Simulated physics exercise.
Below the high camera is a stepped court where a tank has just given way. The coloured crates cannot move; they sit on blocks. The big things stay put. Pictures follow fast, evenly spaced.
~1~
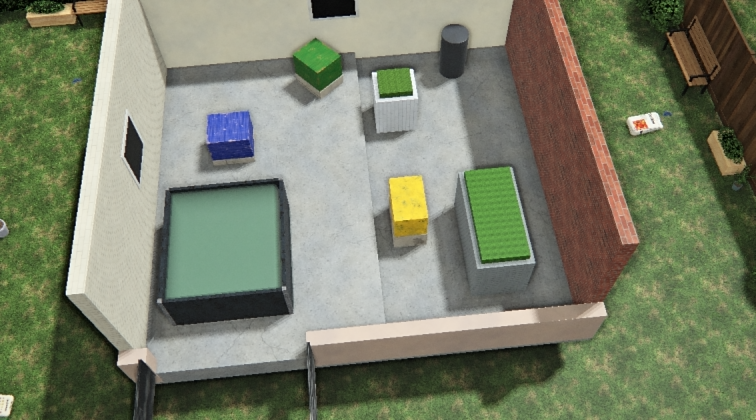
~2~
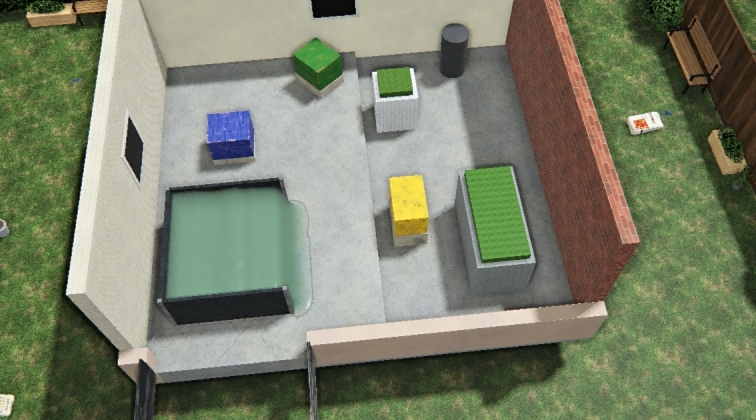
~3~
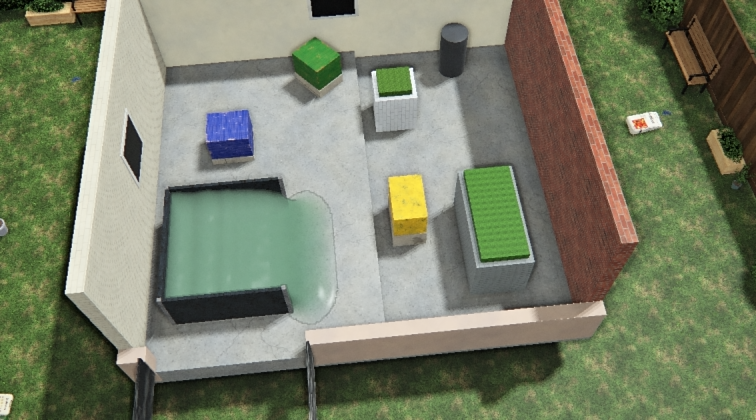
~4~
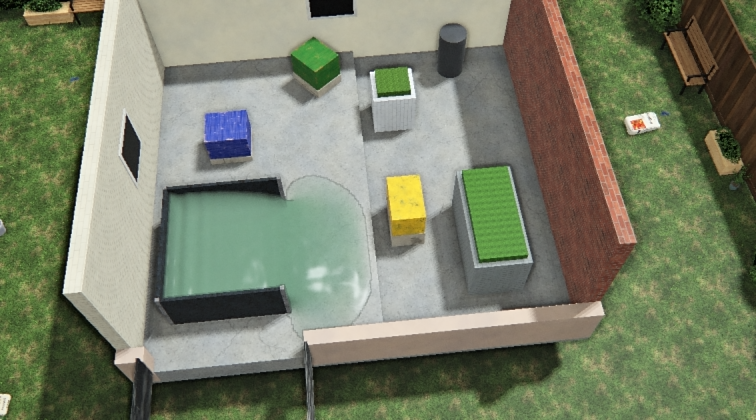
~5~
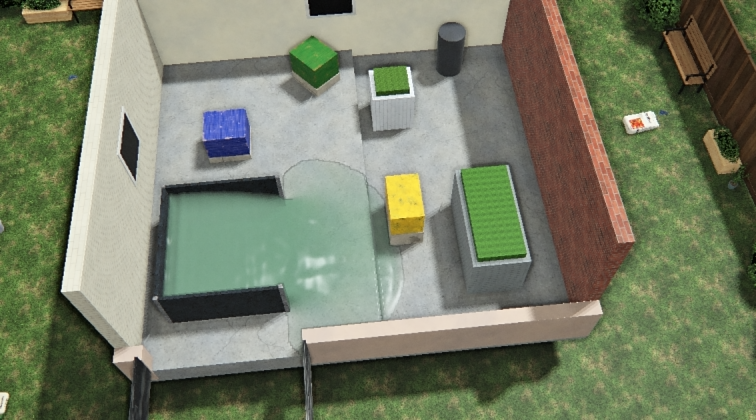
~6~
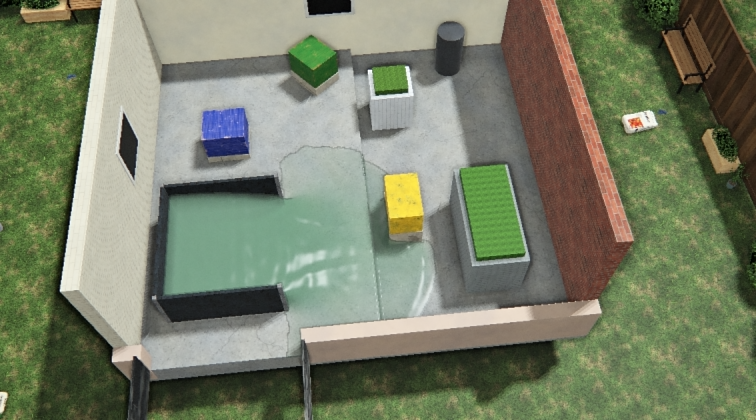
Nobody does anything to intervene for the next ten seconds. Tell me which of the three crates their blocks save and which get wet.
Here is how it ends: The yellow crate gets wet; the blue crate is spared; the green crate is spared.
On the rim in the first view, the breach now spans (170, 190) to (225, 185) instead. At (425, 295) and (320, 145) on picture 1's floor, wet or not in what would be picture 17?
First spot unflooded, second spot swamped.
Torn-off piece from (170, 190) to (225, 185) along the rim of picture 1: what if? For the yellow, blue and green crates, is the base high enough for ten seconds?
My take: Yellow is untouched, blue gets flooded and green gets flooded.
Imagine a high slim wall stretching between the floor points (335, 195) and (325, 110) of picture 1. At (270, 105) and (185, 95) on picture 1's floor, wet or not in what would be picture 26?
In order, I'd call them inundated and bare.
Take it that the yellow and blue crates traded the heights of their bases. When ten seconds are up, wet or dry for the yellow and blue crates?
Result - yellow crate: Hit; blue crate: Untouched.
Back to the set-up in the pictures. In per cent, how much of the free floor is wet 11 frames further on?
It should be close to 50 %.
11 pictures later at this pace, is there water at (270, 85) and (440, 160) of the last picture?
Clear, then swamped.
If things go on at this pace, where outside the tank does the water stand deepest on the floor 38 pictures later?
That would be (359, 59).
A moment on, water covers 35 % of the floor; the yellow crate water round its plinth, the blue crate not reached, the green crate not reached.
Next, water covers 50 % of the floor; the yellow crate water round its plinth, the blue crate not reached, the green crate water round its plinth.
Then, water covers 60 % of the floor; the yellow crate water round its plinth, the blue crate not reached, the green crate water round its plinth.
Later, water covers 65 % of the floor; the yellow crate water round its plinth, the blue crate not reached, the green crate water round its plinth.
In the end, water covers 60 % of the floor; the yellow crate was topped, the blue crate stayed above the water, the green crate stayed above the water.
